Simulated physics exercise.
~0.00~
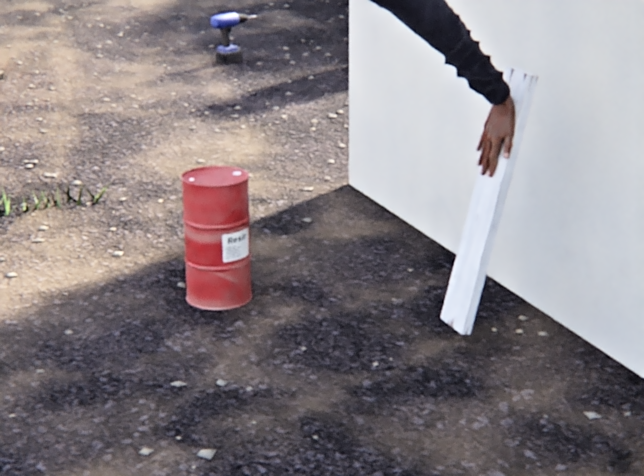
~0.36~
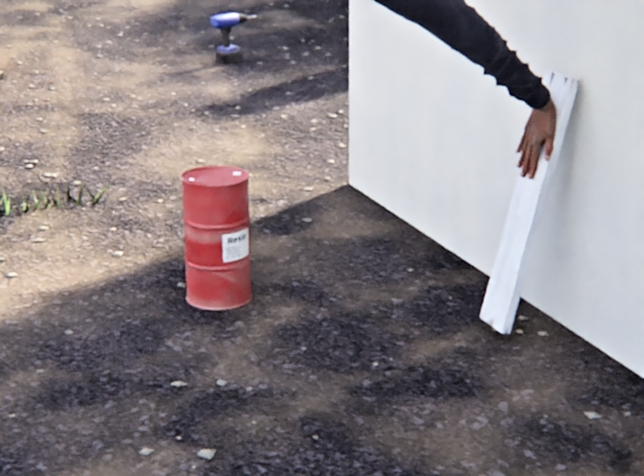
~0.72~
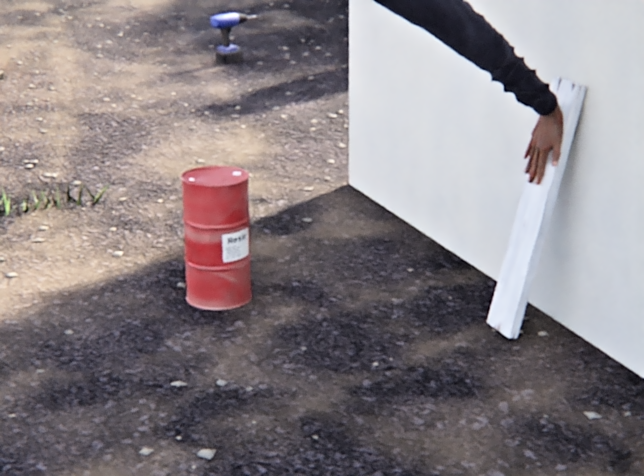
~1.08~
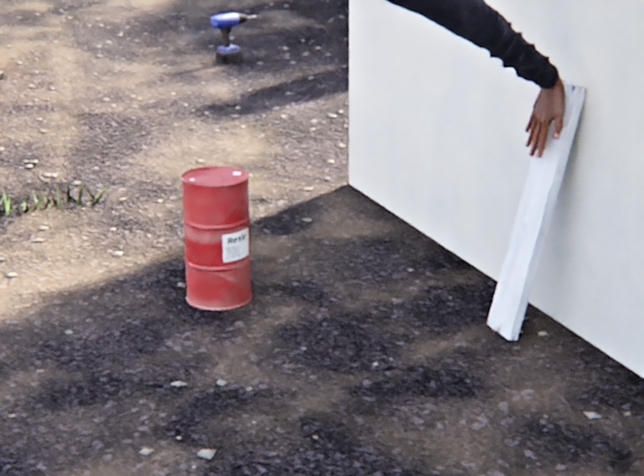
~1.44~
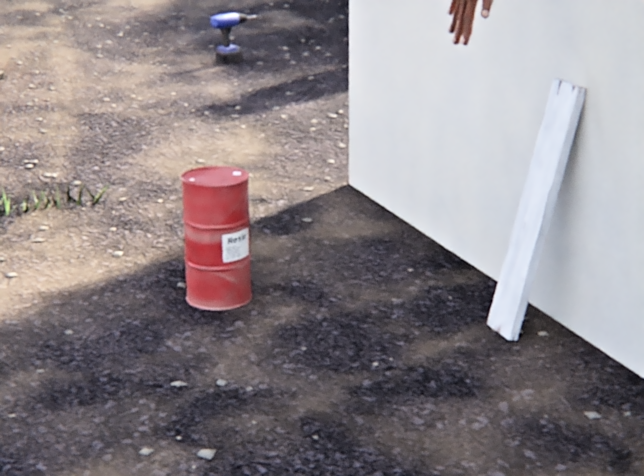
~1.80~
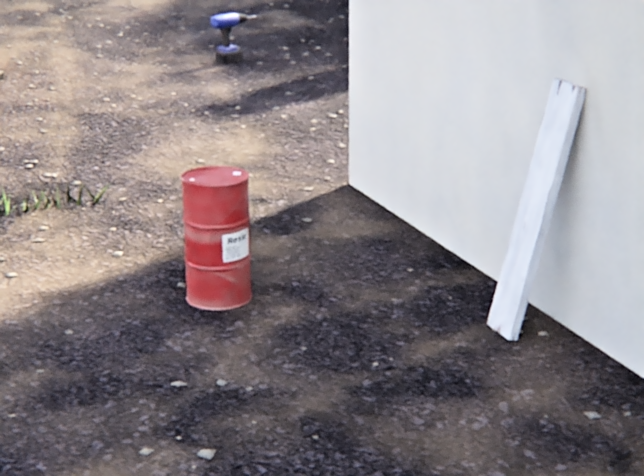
A hand moved a white plank to the right along a pale wall, set it leaning there, then let go and drew away. The plank stayed propped up, and the red canister on the dark gravelly ground nearby never moved.
